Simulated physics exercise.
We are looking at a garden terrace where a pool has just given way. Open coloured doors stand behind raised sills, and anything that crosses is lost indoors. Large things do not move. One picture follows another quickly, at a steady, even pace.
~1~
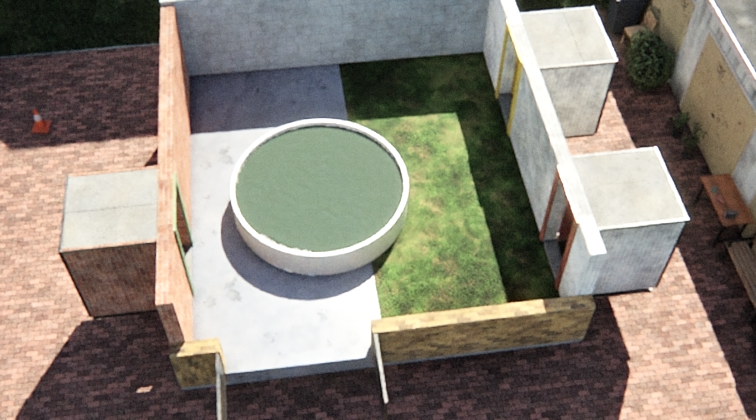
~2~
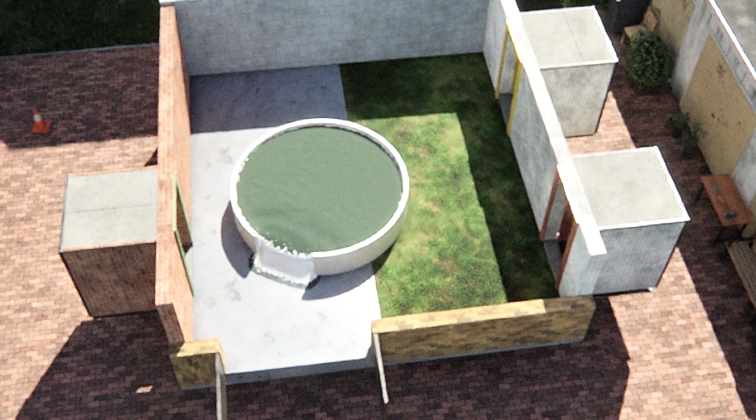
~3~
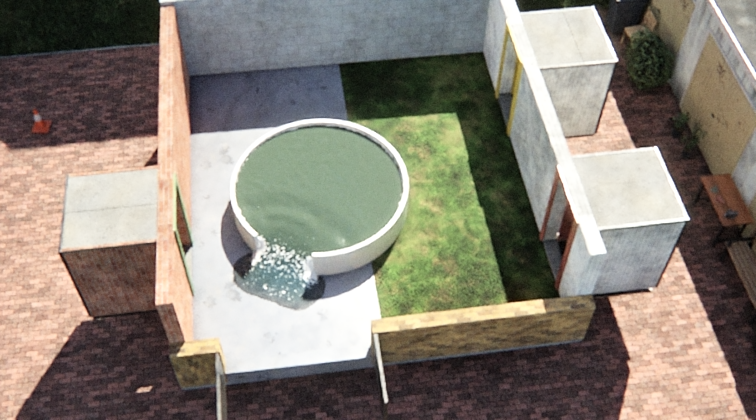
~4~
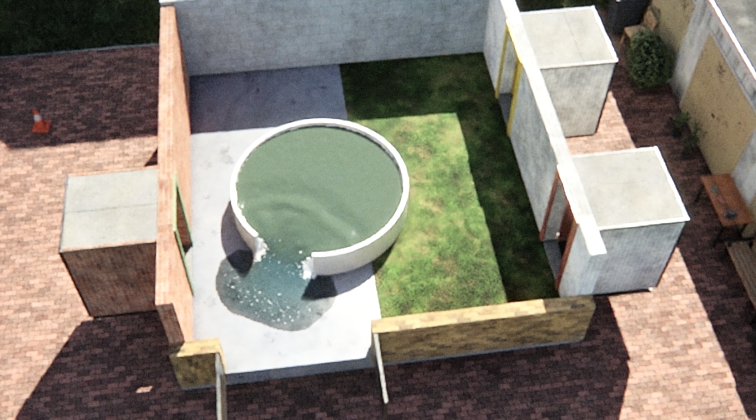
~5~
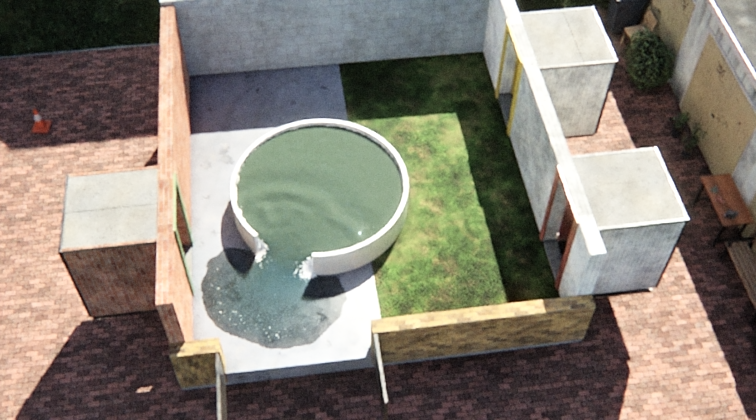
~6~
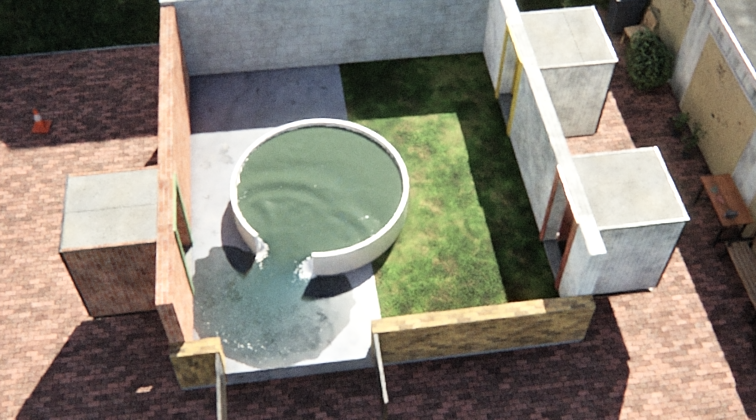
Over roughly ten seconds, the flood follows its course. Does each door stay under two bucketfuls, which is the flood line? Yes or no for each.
Red door - yes, stays under; yellow door - yes, stays under; green door - no, it floods.
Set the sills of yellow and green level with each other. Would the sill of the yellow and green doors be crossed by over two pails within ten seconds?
Looks like the yellow door doesn't reach that amount while the green door doesn't reach that amount.
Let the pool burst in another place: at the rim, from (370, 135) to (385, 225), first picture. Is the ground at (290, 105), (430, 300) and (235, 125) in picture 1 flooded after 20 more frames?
Point by point: Unwetted; soaked; unwetted.
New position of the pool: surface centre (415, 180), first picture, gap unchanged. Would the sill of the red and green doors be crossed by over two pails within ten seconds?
Red door exceeds the limit, green door falls short.
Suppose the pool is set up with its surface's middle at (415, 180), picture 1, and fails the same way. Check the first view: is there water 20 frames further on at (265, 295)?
At that place: Wet.
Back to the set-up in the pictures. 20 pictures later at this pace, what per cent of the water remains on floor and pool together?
Roughly 82 per cent.
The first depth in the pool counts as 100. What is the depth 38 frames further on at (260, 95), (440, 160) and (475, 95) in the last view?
Going in order, roughly 2, 0 and 0 %.
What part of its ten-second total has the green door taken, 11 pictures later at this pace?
Around 10 percent.
A moment on, water covers 15 % of the floor; the red door not reached, the yellow door not reached, the green door wet at the sill, nothing in.
Next, water covers 15 % of the floor; the red door not reached, the yellow door not reached, the green door under two buckets in.
Then, water covers 20 % of the floor; the red door not reached, the yellow door not reached, the green door over two buckets in.
Later, water covers 30 % of the floor; the red door not reached, the yellow door not reached, the green door over two buckets in.
In the end, water covers 40 % of the floor; the red door not reached, the yellow door not reached, the green door over two buckets in.
